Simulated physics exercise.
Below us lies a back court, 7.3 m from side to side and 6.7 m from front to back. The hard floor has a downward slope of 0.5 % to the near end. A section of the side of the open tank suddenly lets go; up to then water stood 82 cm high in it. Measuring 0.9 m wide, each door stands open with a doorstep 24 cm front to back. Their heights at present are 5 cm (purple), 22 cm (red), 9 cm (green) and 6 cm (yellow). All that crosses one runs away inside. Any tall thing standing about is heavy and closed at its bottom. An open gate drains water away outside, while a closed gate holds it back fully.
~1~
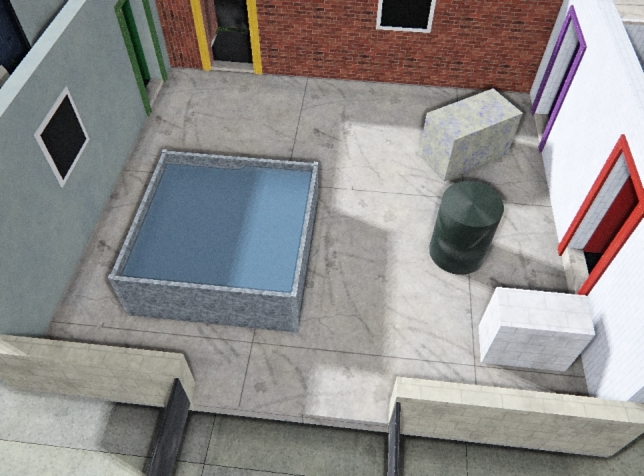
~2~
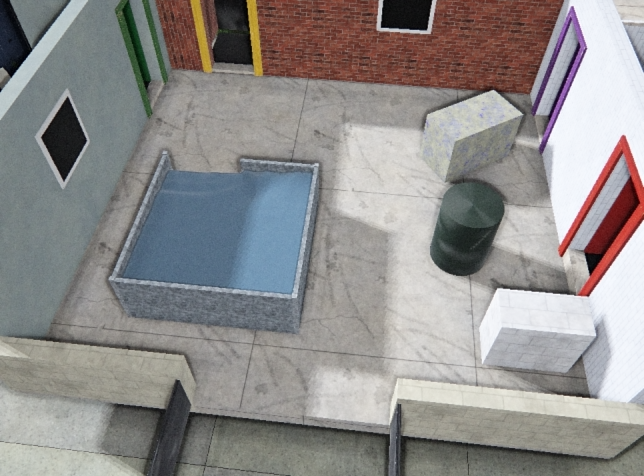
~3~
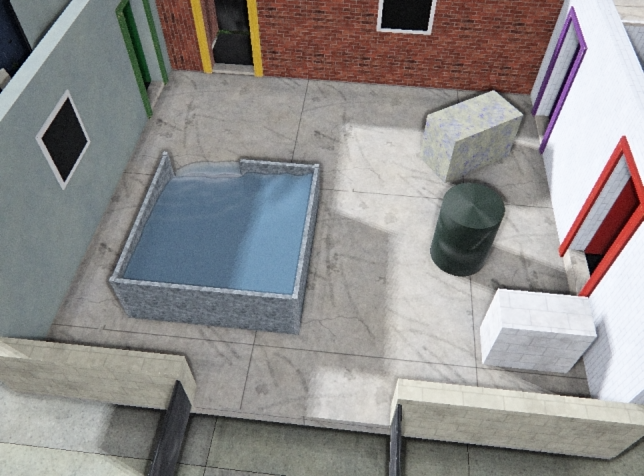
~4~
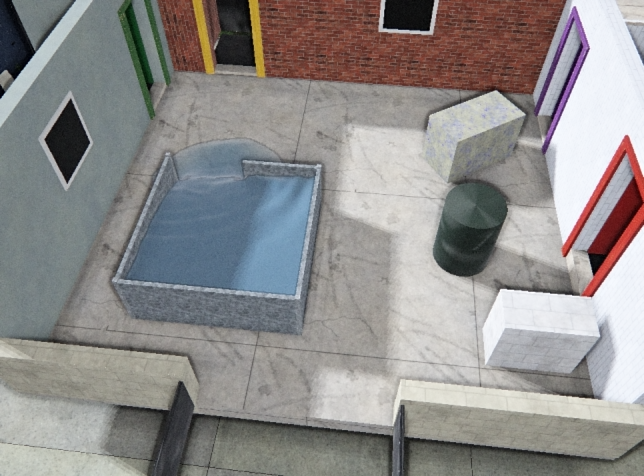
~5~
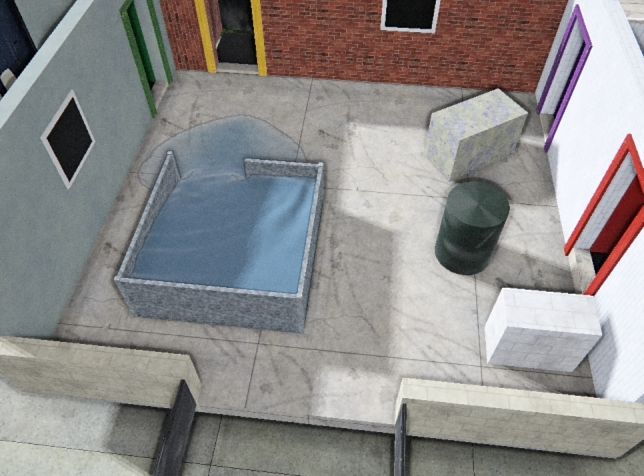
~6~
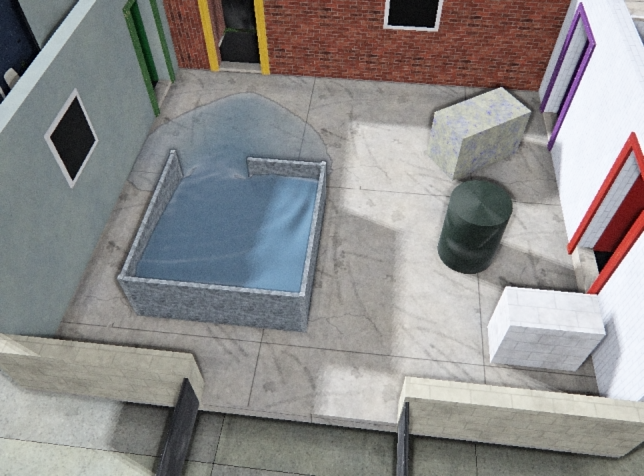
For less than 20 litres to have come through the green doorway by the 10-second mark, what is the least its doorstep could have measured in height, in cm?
25 cm or so.
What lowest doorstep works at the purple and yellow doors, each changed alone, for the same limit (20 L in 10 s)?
Close to 15 cm (purple) and close to 33 cm (yellow).
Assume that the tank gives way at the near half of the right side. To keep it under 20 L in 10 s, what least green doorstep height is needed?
About 8.0 cm.
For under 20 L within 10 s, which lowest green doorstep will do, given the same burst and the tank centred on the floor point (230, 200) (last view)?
Then roughly 34 cm.
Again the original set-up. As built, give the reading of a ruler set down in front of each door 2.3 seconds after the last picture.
Depths in cm - purple: 0, red: 0, green: 23, yellow: 26.
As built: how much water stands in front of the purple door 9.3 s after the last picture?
Some 12.0 cm.
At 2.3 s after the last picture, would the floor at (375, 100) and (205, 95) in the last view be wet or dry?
First soaked, then soaked.
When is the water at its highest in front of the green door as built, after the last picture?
Roughly 3.5 s.
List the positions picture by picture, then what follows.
In the first picture, the open tank at (223, 220) is whole and still, 82 cm deep; the green door at (144, 51) is dry.
In the second picture, the front is at a hidden place, 0.4 m from the gap on the far side; 0.3 m2 of floor is wet, 82 cm left at the back.
In the third picture, the front is at a hidden place, 0.8 m from the gap on the far side; 1.0 m2 of floor is wet, 82 cm left at the back.
In the fourth picture, water pours out on the far side and has run 1.4 m, to (231, 141); about 9 cm deep outside, 82 cm at the back.
In the fifth picture, water pours out on the far side and has run 2.0 m, to (236, 118); about 6 cm deep outside, 81 cm at the back.
In the sixth picture, water pours out on the far side and has run 2.7 m, to (243, 95); about 5 cm deep outside, 74 cm at the back; the green door at (152, 53), 3.0 m from the gap, is still 0.8 m from the nearest water.
Then, 0.7 s after the last picture water covers 30 % of the floor, deepest (51 cm) near (179, 68); 19 cm at the green door, 0 litres in over its 9 cm doorstep.
Then, 2.3 s after the last picture water covers 40 % of the floor, deepest (38 cm) near (256, 73); 23 cm at the green door, 81 litres in over its 9 cm doorstep.
Then, 9.3 s after the last picture water covers 90 % of the floor, deepest (12 cm) near (444, 147); 10 cm at the green door, 315 litres in over its 9 cm doorstep.
At the green door as built, the water peaked near 24 cm, 3.5 s after the last picture.
Run again over the same 10 s with other heights there, 43 litres in over 21 cm, 12 litres over 28.5 cm. The limit of 20 litres is kept from about 25 cm up.
